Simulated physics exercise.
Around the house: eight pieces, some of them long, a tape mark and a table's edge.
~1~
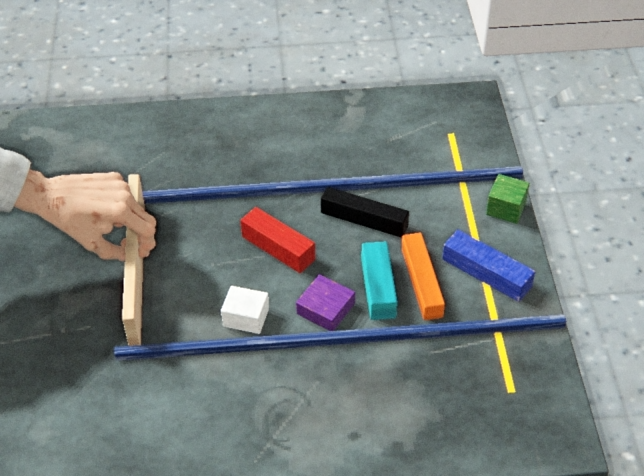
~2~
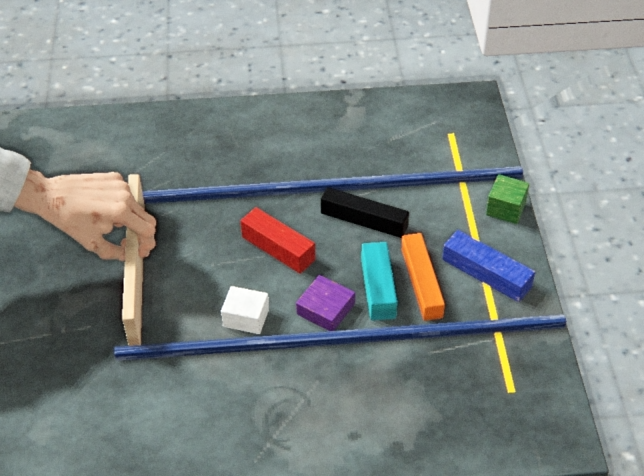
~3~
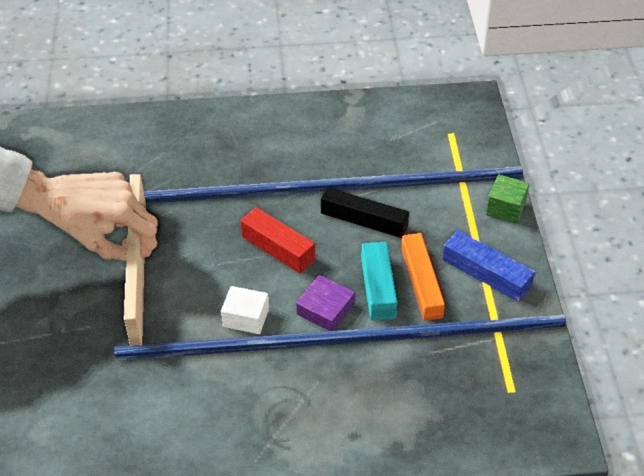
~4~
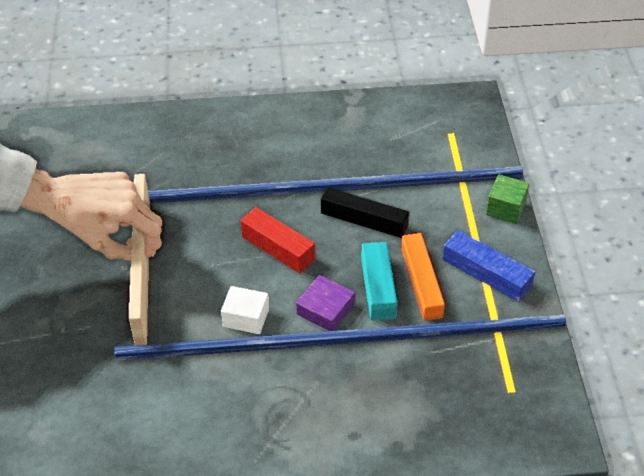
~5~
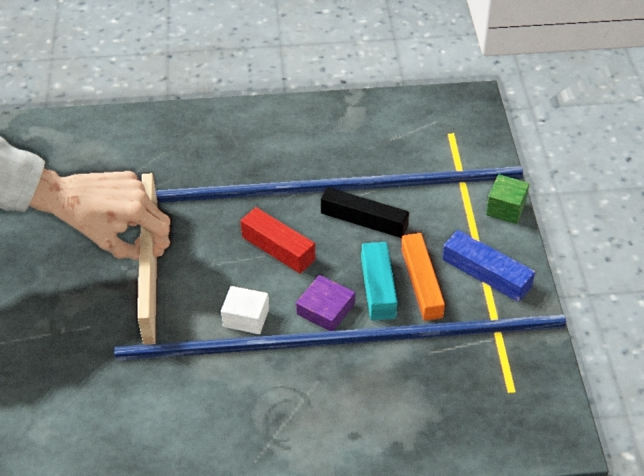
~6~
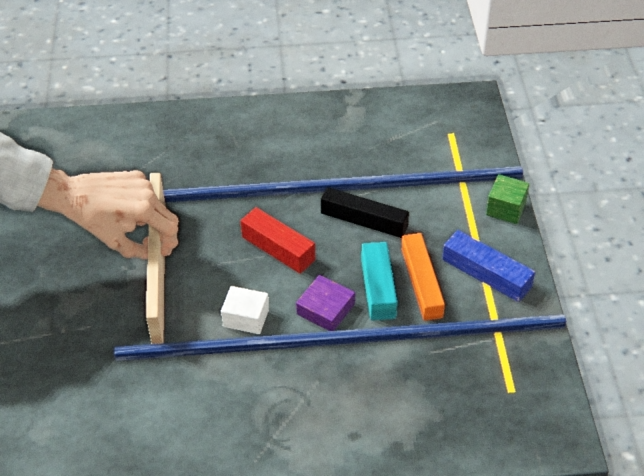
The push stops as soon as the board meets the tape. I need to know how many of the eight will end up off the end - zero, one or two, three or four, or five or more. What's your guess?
The push clears one or two off the end, I'd bet.
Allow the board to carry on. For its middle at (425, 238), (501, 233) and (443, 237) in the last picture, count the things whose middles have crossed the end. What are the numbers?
First 0, then 5, finally 1.
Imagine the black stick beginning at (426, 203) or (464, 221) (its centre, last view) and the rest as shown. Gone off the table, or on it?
First place: It does not drop; second place: It does not drop.
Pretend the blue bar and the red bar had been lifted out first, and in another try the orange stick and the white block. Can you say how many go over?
Counts - first: 1; second: 1.
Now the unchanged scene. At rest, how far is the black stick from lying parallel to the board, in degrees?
Out of line by around 35°.
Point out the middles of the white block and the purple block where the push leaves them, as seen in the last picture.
In the last picture, roughly (509, 287) and (556, 292).
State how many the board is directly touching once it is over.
3.
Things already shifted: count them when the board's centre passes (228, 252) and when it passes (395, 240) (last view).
By then 1, and later 7.
Soon after, none off yet; green block at rest near (508, 199); blue bar at rest near (488, 265); orange stick moving near (429, 274).
In the end, the number that fall off is one or two; gone, orange stick and blue bar.
